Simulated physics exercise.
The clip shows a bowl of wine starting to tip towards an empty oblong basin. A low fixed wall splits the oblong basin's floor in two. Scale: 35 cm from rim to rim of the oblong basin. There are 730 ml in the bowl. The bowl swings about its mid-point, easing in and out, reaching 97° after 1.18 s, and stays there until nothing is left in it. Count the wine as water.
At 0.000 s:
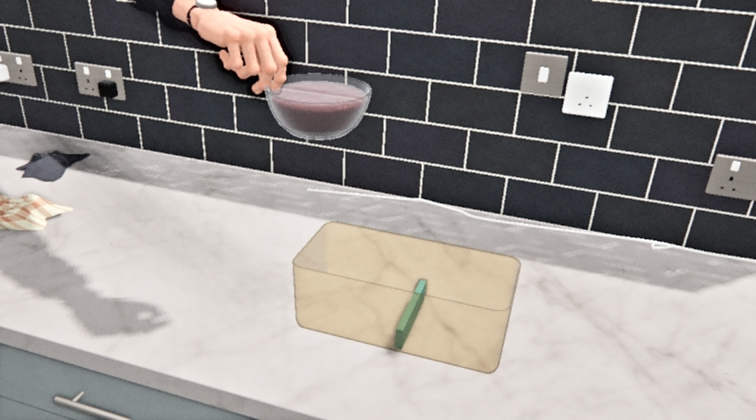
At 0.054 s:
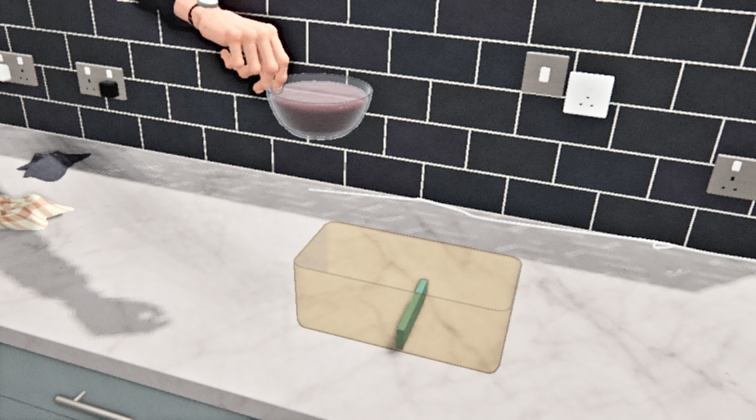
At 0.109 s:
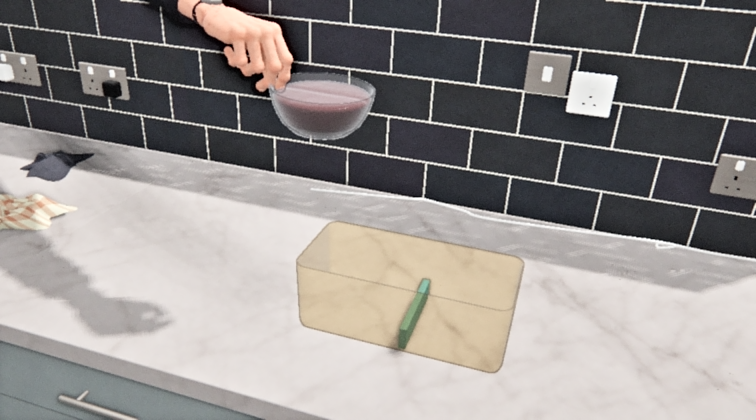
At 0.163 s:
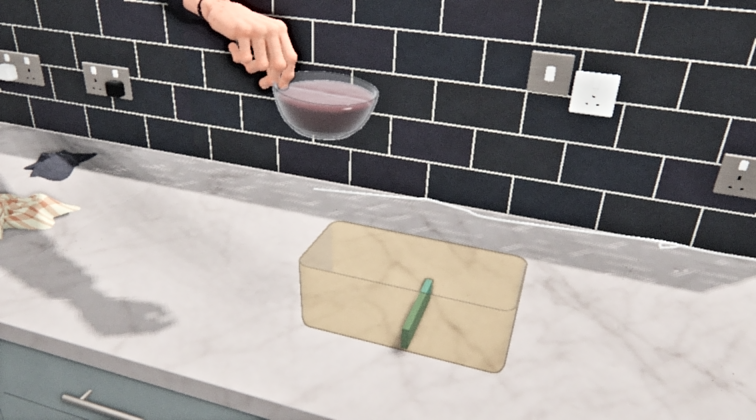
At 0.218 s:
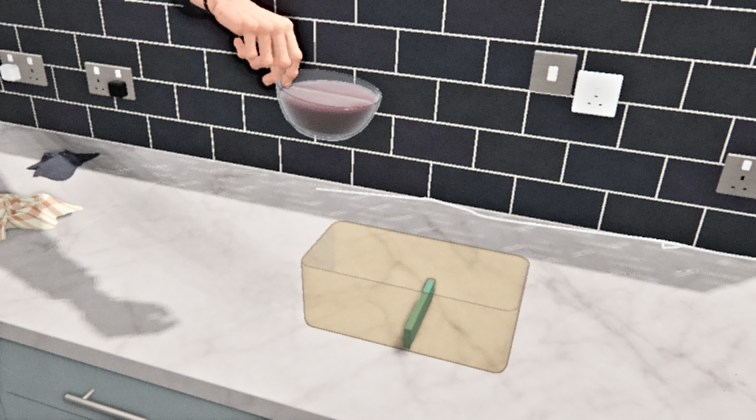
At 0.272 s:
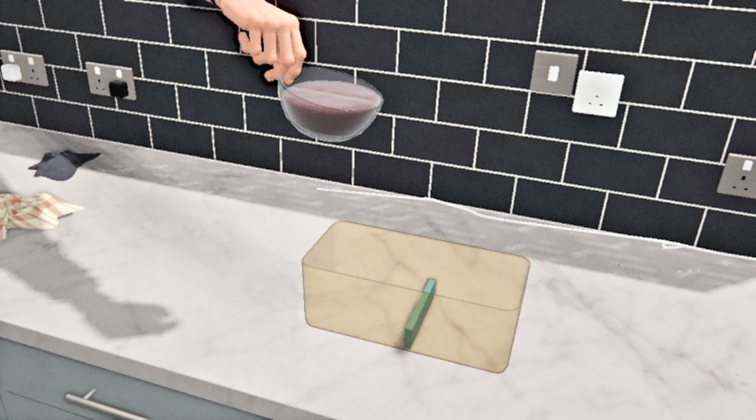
A hand at the upper left holds a clear glass bowl of dark purplish-red wine and tilts it slightly, its right side dipping, while the view drifts very slightly. The setting is a kitchen, seen from above a pale marble counter against black tiles with sockets. Below the bowl, a translucent yellowish oblong basin stands beside a green object, with crumpled cloths at left.
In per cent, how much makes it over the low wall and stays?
The far part has some 52 per cent.
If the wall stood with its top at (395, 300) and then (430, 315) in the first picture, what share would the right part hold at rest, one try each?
In turn about 70 and 15 per cent.
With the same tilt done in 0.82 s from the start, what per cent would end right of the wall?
Then about 45 per cent.
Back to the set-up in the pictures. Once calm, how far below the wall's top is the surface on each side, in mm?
Left about 28 mm, right about 24 mm.
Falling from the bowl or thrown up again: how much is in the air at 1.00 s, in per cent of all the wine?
Near 14 in a hundred.
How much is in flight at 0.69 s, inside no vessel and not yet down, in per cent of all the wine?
Near 46 in a hundred.
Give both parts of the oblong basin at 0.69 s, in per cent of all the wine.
Near 8 on the left, 6 on the right.
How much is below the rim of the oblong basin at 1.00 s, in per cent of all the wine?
About 84 per cent.
Then, 0.69 s in, the tilt is 62° and 39 per cent is still to pour, 8 is left of the wall and 6 right of it.
Then, 1.00 s in, the tilt is 92° and 3 per cent is still to pour, 33 is left of the wall and 51 right of it.
Then, 1.33 s in, the tilt is 97° and 0 per cent is still to pour, 46 is left of the wall and 52 right of it.
Then, 1.68 s in, the tilt is 97° and 0 per cent is still to pour, 46 is left of the wall and 52 right of it.
Finally, 46 per cent lies left of the wall, 52 right of it and 2 outside.
